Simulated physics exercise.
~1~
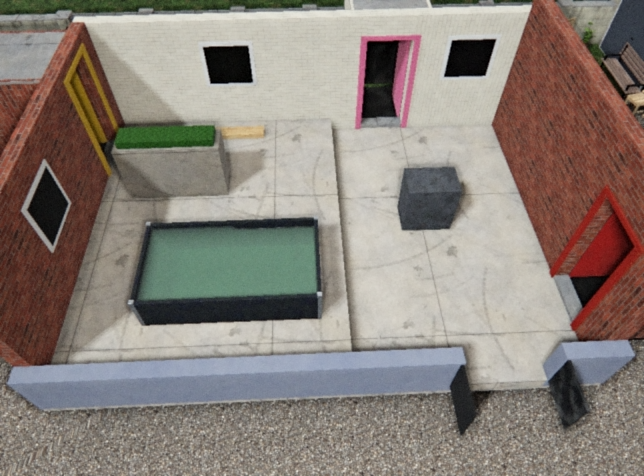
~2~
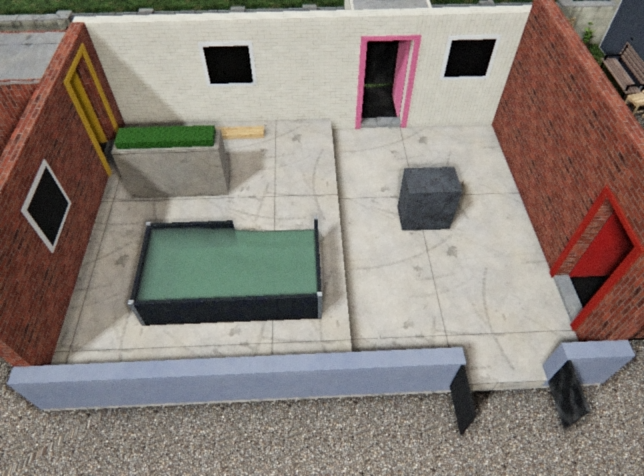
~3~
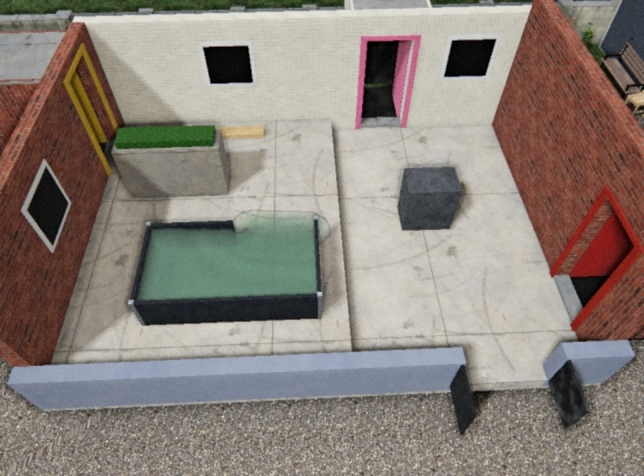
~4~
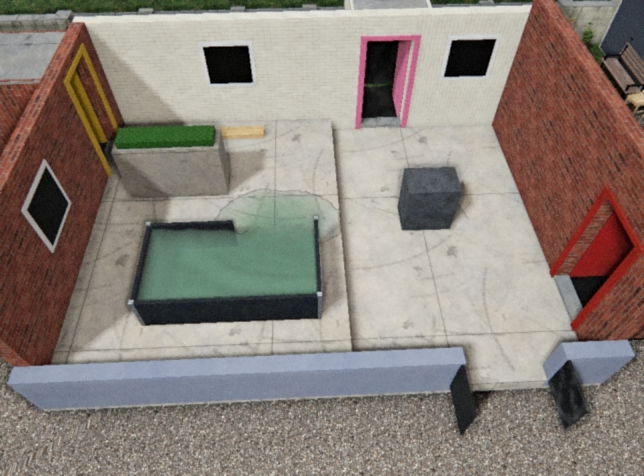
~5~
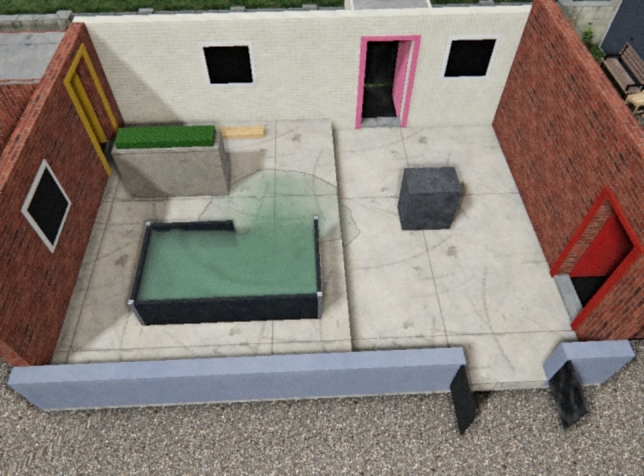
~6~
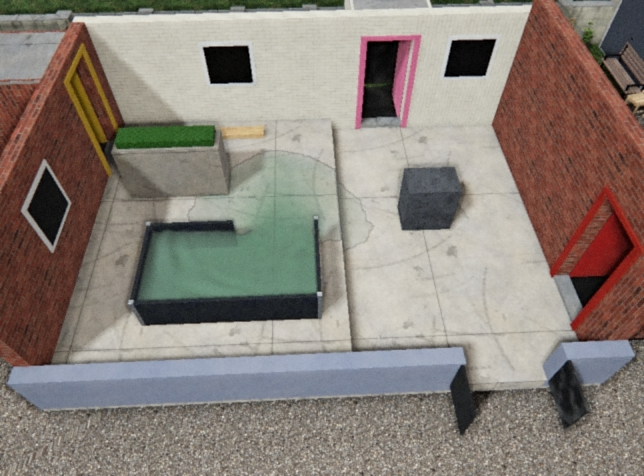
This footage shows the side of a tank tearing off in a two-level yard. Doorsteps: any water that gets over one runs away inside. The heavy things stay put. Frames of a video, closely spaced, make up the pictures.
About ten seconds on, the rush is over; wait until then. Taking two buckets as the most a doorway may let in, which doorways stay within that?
My prediction: Yellow door: Exceeds it; red door: Does not exceed it; pink door: Exceeds it.
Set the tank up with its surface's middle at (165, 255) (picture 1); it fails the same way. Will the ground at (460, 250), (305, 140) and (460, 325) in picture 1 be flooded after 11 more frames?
In order, the three spots end up untouched, waterlogged and untouched.
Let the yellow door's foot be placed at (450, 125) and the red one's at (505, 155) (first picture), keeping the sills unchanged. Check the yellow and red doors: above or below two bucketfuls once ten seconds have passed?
The yellow one tops the limit, the red one tops the limit.
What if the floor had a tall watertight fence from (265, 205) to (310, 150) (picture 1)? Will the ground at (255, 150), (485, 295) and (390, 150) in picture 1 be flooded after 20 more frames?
In that order: Wet, clear, under water.
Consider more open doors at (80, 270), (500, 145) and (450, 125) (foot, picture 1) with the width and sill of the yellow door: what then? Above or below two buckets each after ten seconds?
Well, the first one doesn't reach it, the next overshoots, and the last overshoots.
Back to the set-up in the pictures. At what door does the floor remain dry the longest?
The red-painted one.
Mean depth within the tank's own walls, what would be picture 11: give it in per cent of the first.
Roughly 66 percent.
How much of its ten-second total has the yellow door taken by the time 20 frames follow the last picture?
It works out at roughly 5 percent of the ten-second total.
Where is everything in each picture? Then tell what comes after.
In the first frame, the water tank at (230, 261) is whole and still.
In the second frame, water pours out on the water tank's far side and has run to a hidden place.
In the third frame, water pours out on the water tank's far side and has run to (323, 223).
In the fourth frame, the front is at (255, 194), out from the gap on the water tank's far side.
In the fifth frame, water pours out on the water tank's far side and has run to (262, 173).
In the sixth frame, the front is at (268, 154), out from the gap on the water tank's far side.
A moment on, water covers 25 % of the floor; the yellow door not reached, the red door not reached, the pink door not reached.
Next, water covers 35 % of the floor; the yellow door not reached, the red door not reached, the pink door under two buckets in.
Then, water covers 45 % of the floor; the yellow door under two buckets in, the red door not reached, the pink door over two buckets in.
Later, water covers 70 % of the floor; the yellow door over two buckets in, the red door wet at the sill, nothing in, the pink door over two buckets in.
In the end, water covers 90 % of the floor; the yellow door far over two buckets in, the red door wet at the sill, nothing in, the pink door over two buckets in.
